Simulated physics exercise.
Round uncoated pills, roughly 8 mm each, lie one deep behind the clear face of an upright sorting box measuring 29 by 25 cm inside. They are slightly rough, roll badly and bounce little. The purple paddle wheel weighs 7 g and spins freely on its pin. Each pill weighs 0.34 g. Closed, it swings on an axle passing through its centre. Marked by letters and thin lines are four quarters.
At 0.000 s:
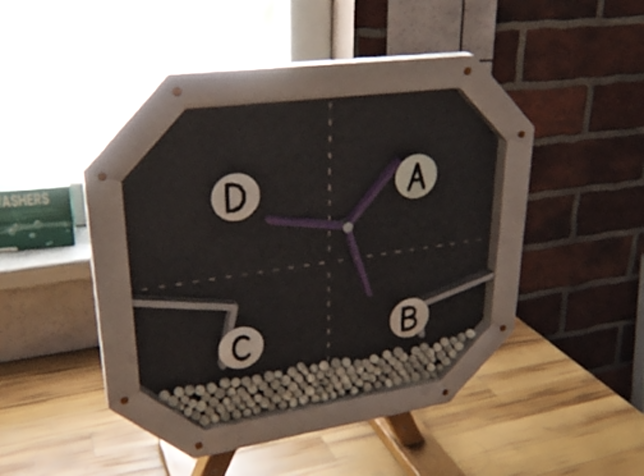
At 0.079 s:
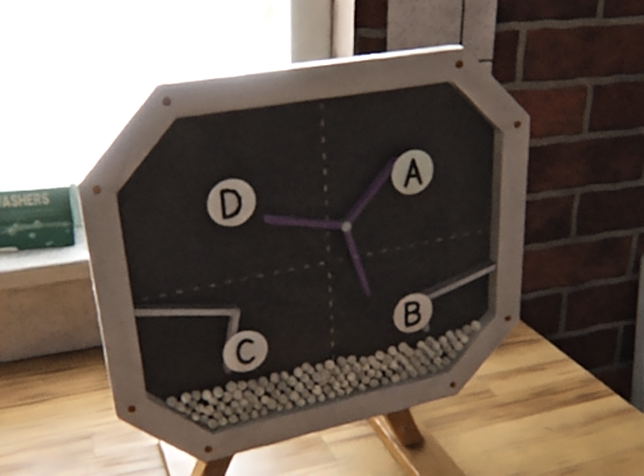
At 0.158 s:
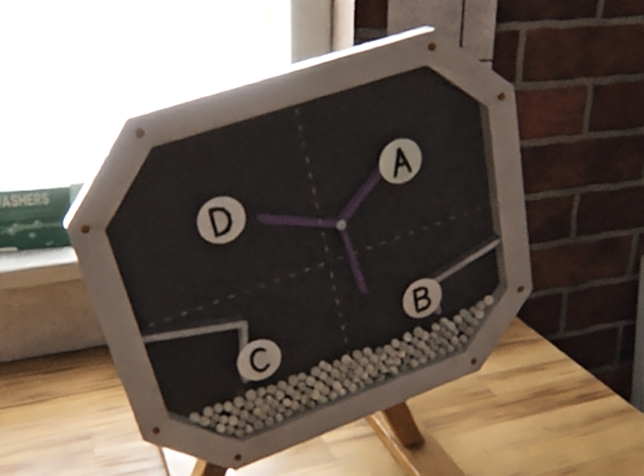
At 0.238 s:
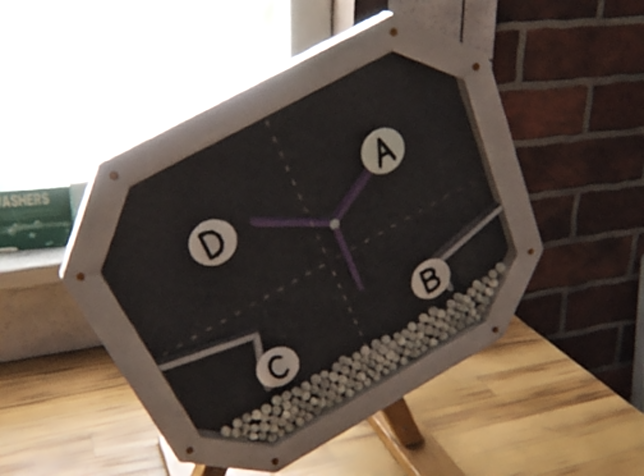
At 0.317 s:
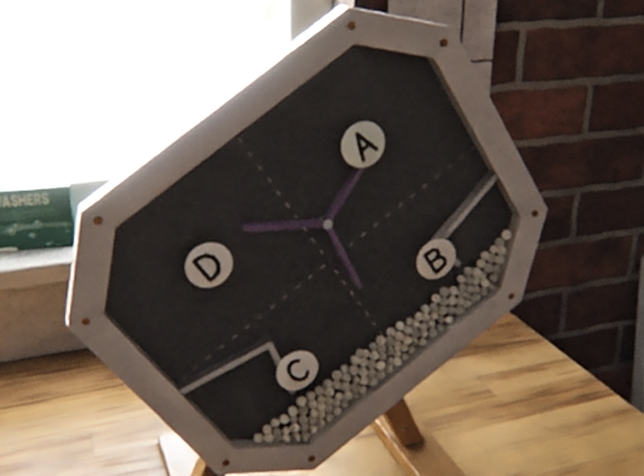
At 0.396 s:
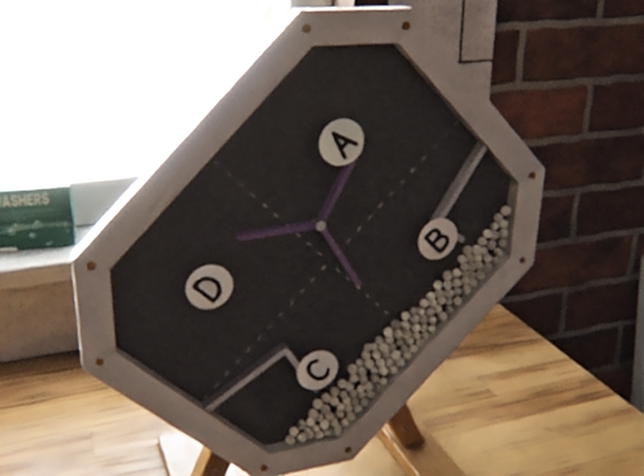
An eight-sided box with a purple paddle wheel and lettered discs turned steadily anticlockwise on its stand, while the small white pills inside shifted rightward and lay in an ever steeper slope.
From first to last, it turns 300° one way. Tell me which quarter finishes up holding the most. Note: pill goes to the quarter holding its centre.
Answer: B.
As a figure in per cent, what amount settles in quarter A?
Some 40 per cent.
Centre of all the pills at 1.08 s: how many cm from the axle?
Right by about 10 cm and below by about 3 cm.
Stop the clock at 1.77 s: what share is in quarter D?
Some 30 per cent.
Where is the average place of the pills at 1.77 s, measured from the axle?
About 5 cm right and 3 cm above.
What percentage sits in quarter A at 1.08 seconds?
The share there is around 0 %.
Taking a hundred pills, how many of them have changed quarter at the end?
About 85 percent.
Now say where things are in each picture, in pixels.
Level; about 130 pills; pills' middle (325, 380); highest (470, 334); purple paddle wheel (346, 226); A (416, 176), B (410, 318), C (241, 348), D (236, 197), in the first frame.
Turned 3° anticlockwise; pills' middle (331, 379); highest (476, 326), in the second frame.
Turned 12° anticlockwise; pills' middle (350, 373); highest (489, 300); wall ends (244, 378), (437, 309), in the third frame.
Turned 23° anticlockwise; pills' middle (371, 363); highest (500, 268); purple paddle wheel (333, 222), in the fourth frame.
Turned 33° anticlockwise; pills' middle (390, 350); highest (507, 235), in the fifth frame.
Turned 44° anticlockwise; pills' middle (403, 339); highest (506, 211); purple paddle wheel (319, 224); A (342, 142), B (438, 239), C (317, 370), D (209, 287), in the sixth frame.
After 1.08 s, it stands 136° anticlockwise; the pills' middle is 10 cm right of and 3 cm below the centre; C 85 %, D 15 %.
After 1.77 s, it has come round 230° anticlockwise; the pills' middle is 5 cm right of and 3 cm above the centre; A 20 %, B 5 %, C 50 %, D 30 %.
After 2.36 s, it has come round 300° anticlockwise; the pills' middle is 3 cm right of and 8 cm below the centre; A 40 %, B 40 %, C 20 %.
At rest by 4.7 s, it has come round 300° anticlockwise; A 40 %, B 60 %, C 0 %, D 0 %.
